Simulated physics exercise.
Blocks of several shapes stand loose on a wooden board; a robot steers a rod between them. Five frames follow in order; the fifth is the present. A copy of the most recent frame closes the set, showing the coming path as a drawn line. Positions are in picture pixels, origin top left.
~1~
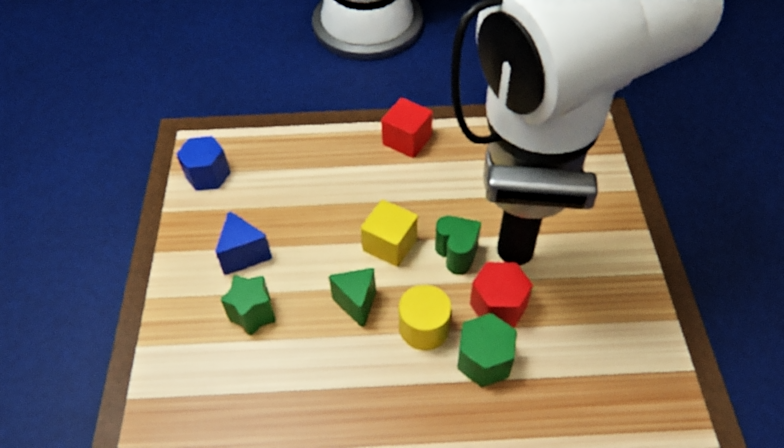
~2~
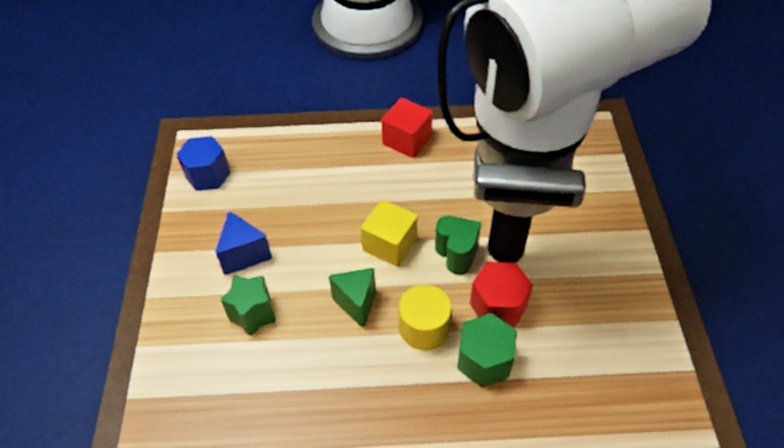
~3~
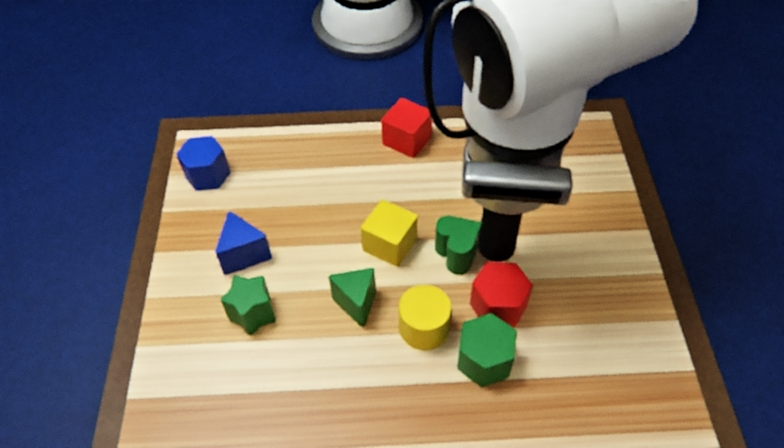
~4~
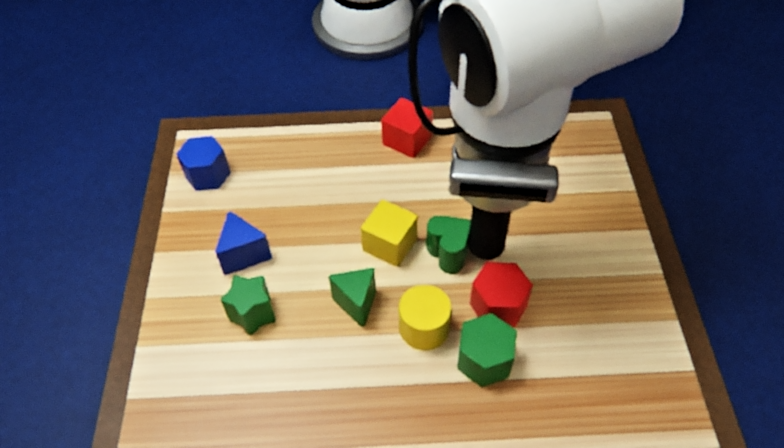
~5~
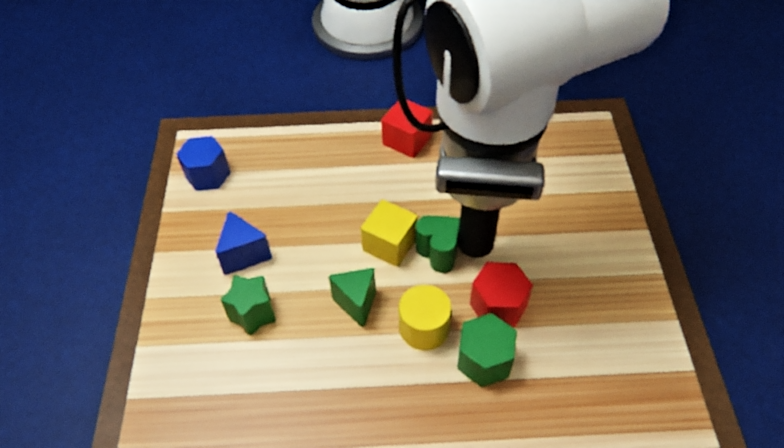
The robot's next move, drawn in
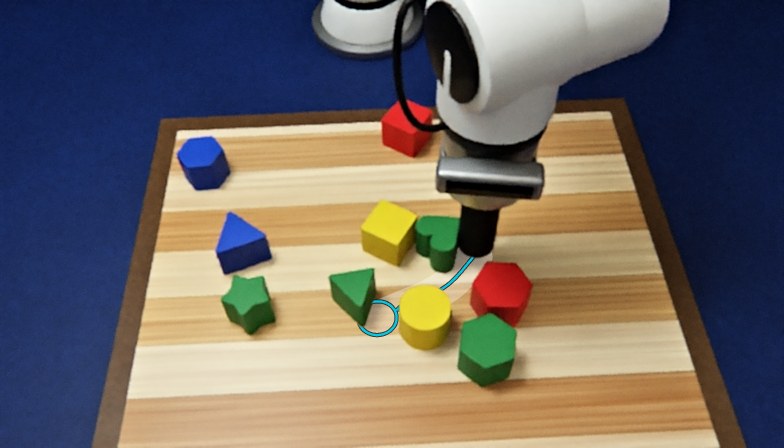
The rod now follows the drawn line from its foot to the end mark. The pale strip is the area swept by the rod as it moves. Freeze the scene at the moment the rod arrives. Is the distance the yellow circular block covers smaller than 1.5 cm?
It seems not.
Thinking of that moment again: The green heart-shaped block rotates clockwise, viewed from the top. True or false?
True.
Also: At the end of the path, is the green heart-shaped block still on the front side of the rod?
The answer is no.
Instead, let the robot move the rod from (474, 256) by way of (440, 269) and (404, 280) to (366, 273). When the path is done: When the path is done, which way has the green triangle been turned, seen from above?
The block spins anticlockwise.
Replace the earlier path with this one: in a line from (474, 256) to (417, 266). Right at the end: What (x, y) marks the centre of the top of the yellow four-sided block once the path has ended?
The top centre is at (353, 209).
Drawn move, from (474, 256) through (450, 283) and (416, 302) to (378, 318).
What follows on the original path. One third of the way, rod (451, 271); yellow four-sided block (387, 219); green heart-shaped block (424, 236), turned 45° clockwise.
Two thirds of the way, rod (416, 290); yellow four-sided block (387, 219); yellow circular block (413, 320); green heart-shaped block (424, 236), turned 45° clockwise.
At the end, rod (377, 306); green triangle (344, 284), turned 15° clockwise; yellow four-sided block (387, 219); yellow circular block (398, 333); green heart-shaped block (424, 236), turned 45° clockwise.
